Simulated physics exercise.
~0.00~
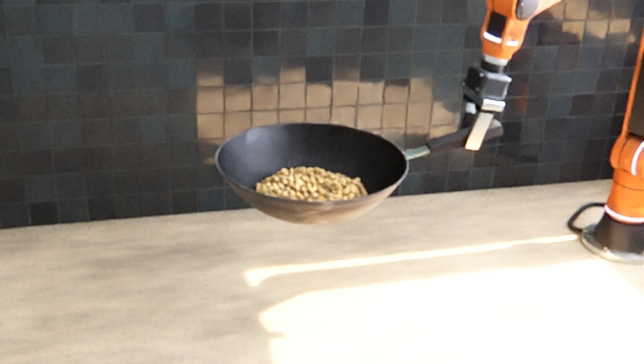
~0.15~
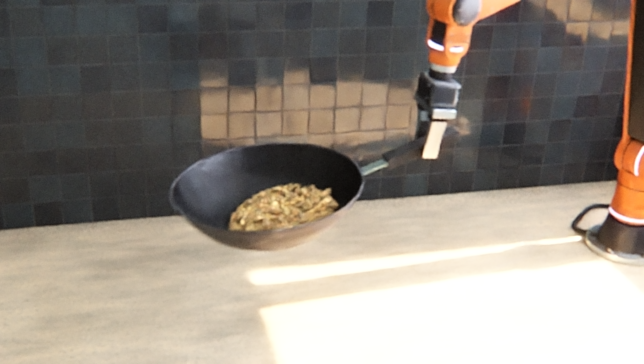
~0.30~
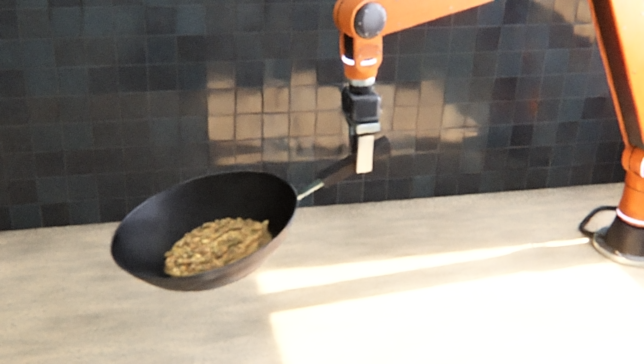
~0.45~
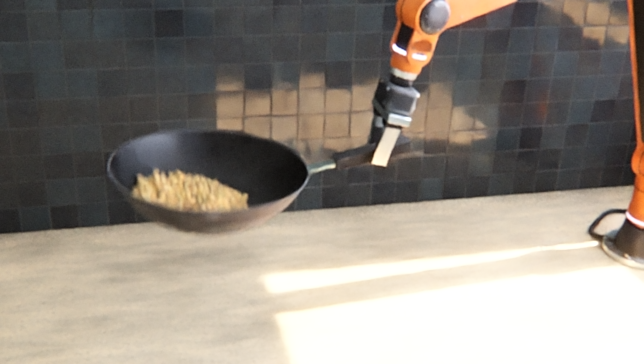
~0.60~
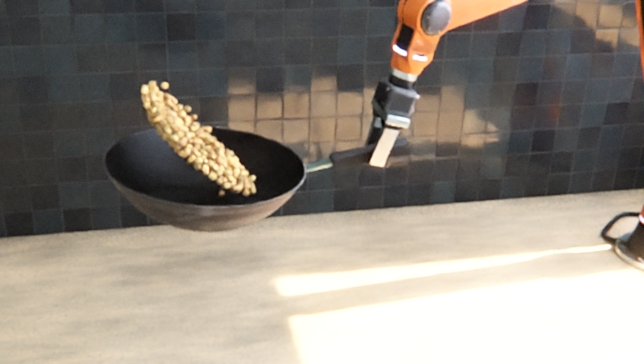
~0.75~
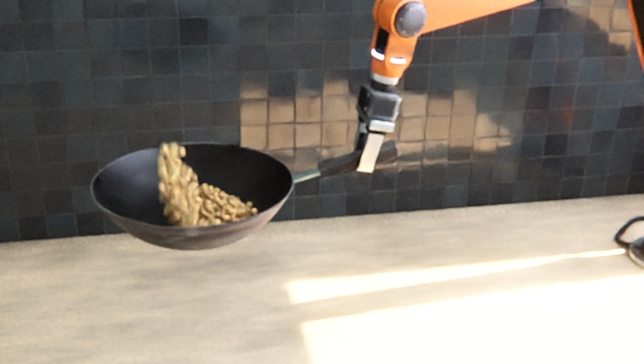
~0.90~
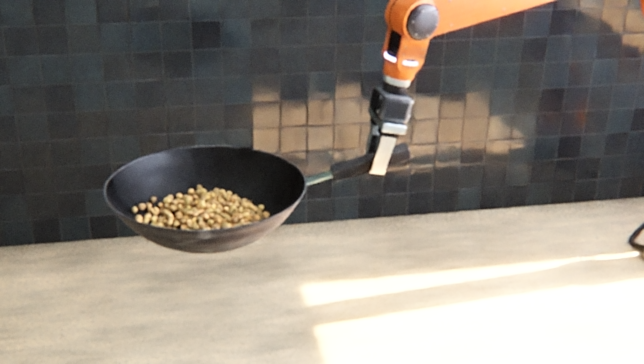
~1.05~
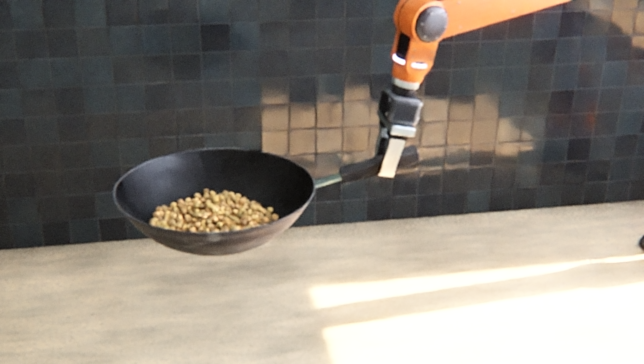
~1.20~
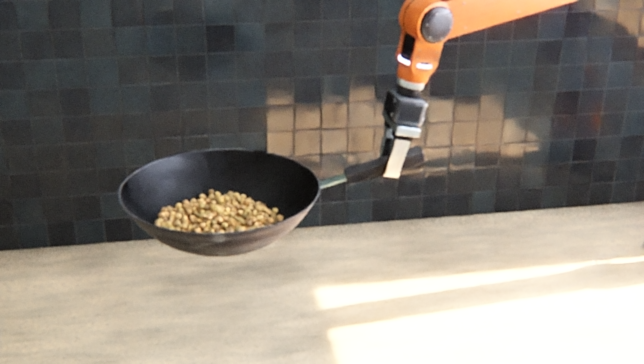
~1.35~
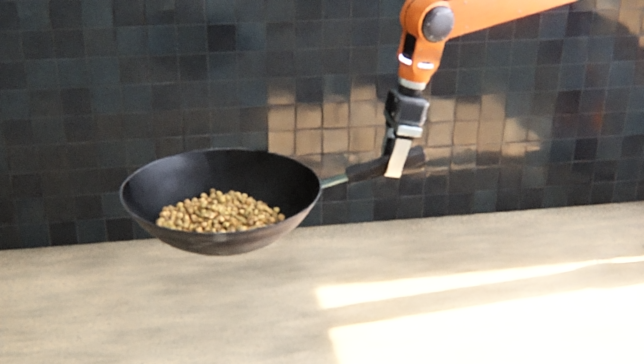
Above a pale counter with dark tiles behind, an orange robot arm swung a black wok of chickpeas left and down, then jerked it upward, tossing them in a slanting stream before they dropped back in and settled as the wok became still.
